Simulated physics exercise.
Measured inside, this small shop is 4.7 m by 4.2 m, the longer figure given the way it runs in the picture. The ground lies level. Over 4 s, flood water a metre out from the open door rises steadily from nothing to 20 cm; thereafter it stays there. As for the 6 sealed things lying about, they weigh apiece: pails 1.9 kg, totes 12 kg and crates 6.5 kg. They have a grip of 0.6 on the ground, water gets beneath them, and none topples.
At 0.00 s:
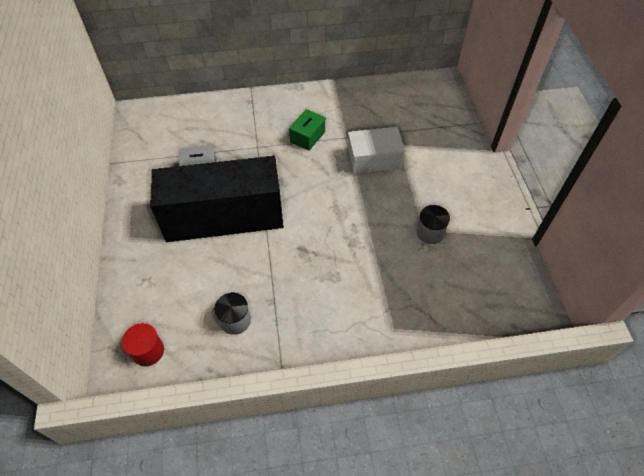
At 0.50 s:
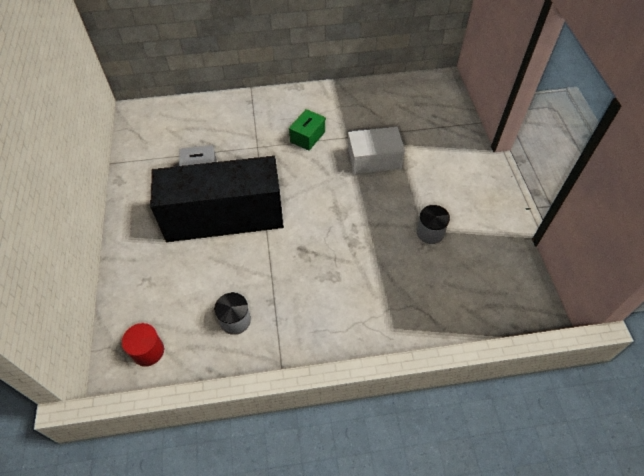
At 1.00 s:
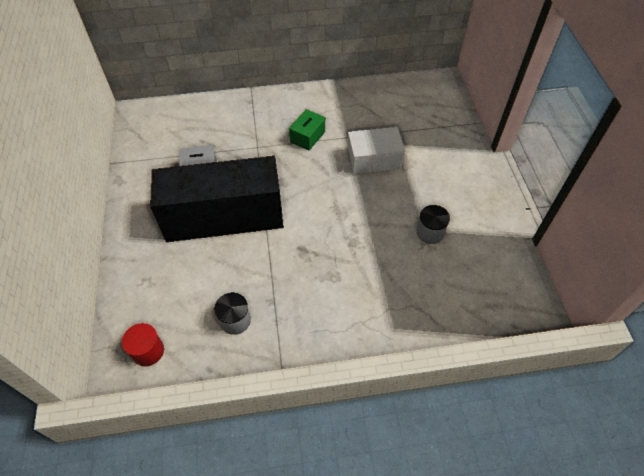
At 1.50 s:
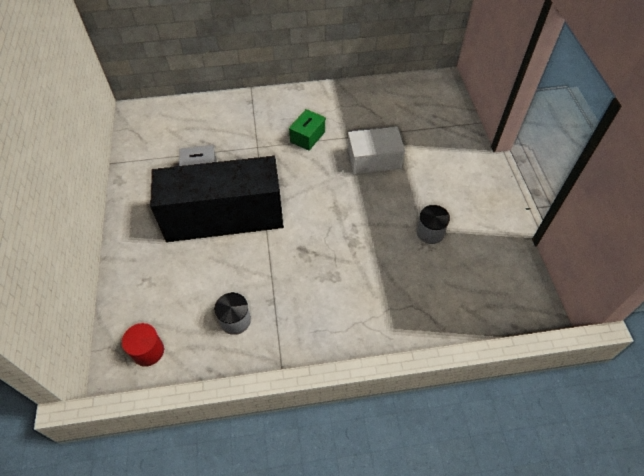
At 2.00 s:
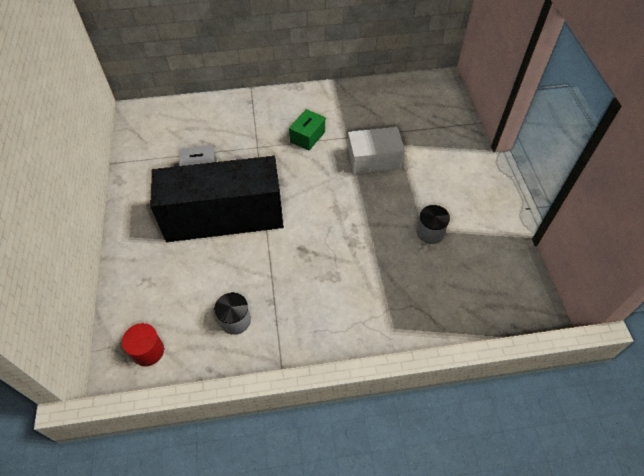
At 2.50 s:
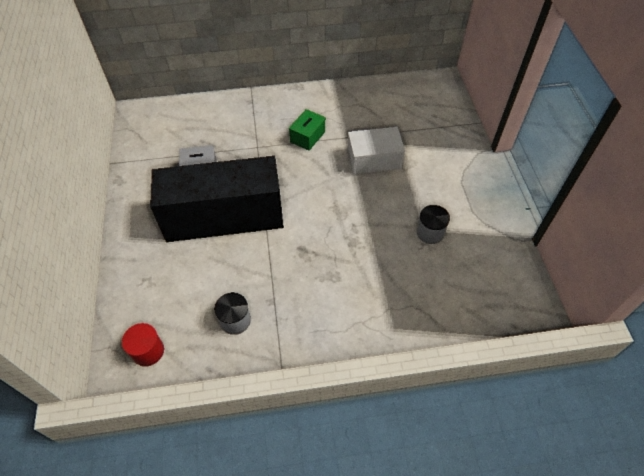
A small shop's objects stay still as water spreads outside and enters through the doorway.
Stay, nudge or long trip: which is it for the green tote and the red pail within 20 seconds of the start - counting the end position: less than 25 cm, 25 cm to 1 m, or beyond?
Green tote: A long trip. Red pail: A long trip.
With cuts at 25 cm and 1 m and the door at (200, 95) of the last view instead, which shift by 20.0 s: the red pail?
As for the red pail, it winds up a long way off.
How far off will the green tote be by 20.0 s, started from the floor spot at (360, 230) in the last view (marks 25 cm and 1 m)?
Here it heads a good way off.
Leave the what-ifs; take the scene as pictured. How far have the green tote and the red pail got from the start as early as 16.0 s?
Roughly 100 and 300 cm by then.
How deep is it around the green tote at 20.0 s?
13 cm, roughly.
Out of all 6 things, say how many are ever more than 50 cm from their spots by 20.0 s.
I count 6 of them.
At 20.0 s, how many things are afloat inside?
Count: 6.
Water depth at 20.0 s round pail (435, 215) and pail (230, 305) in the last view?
Close to 16 and 18 centimetres.
After 4.0 s the green tote is near (307, 123), 0.0 m from its start, aground; the red pail is near (139, 339), 0.0 m from its start, aground; 0 afloat.
After 9.0 s the green tote is near (307, 123), 0.0 m from its start, aground; the red pail is near (109, 290), 0.6 m from its start, afloat; 4 afloat.
After 16.0 s the green tote is near (227, 115), 1.0 m from its start, afloat; the red pail is near (201, 96), 3.2 m from its start, afloat; 6 afloat.
After 20.0 s the green tote is near (382, 69), 1.4 m from its start, afloat; the red pail is near (210, 76), 3.5 m from its start, afloat; 6 afloat.
